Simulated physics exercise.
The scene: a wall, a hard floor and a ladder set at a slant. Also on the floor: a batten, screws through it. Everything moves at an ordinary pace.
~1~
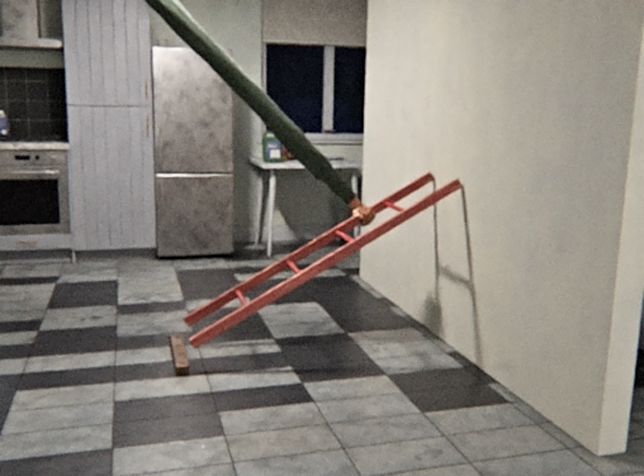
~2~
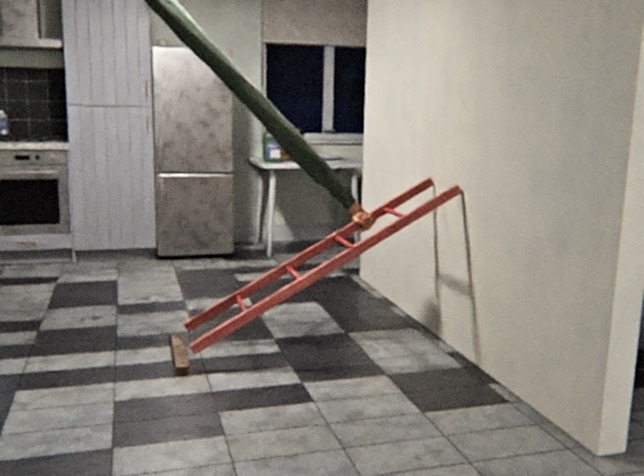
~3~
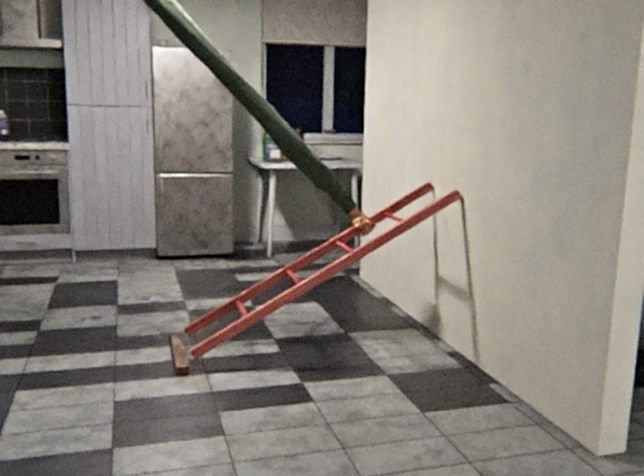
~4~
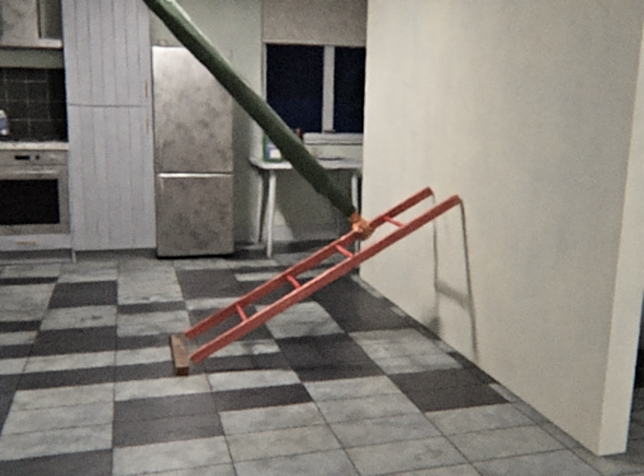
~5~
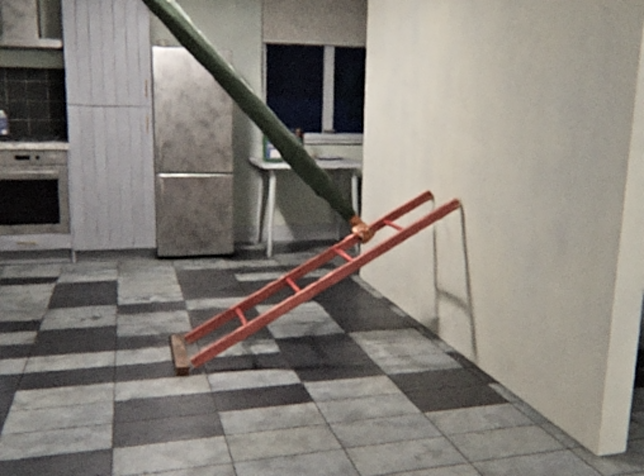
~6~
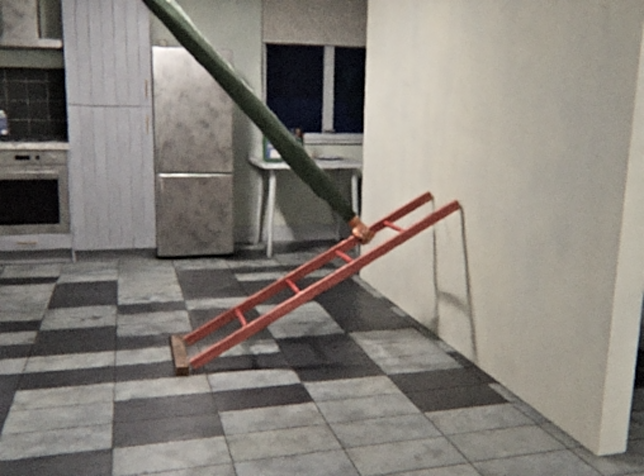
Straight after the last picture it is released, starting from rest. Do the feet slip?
Seems it is stable like that.
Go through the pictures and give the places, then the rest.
In the first frame, still on the way; red ladder (321, 253); batten (179, 354).
In the second frame, still on the way; red ladder (321, 259); batten (179, 354).
In the third frame, still on the way; red ladder (321, 264); batten (179, 354).
In the fourth frame, still on the way; red ladder (321, 268); batten (179, 354).
In the fifth frame, still on the way; red ladder (321, 272); batten (179, 354).
In the sixth frame, in place, still held; red ladder (320, 273); batten (179, 354).
Then, 0.26 s after the last picture, red ladder at rest near (320, 275).
At rest, the red ladder holds its place, near (320, 274).
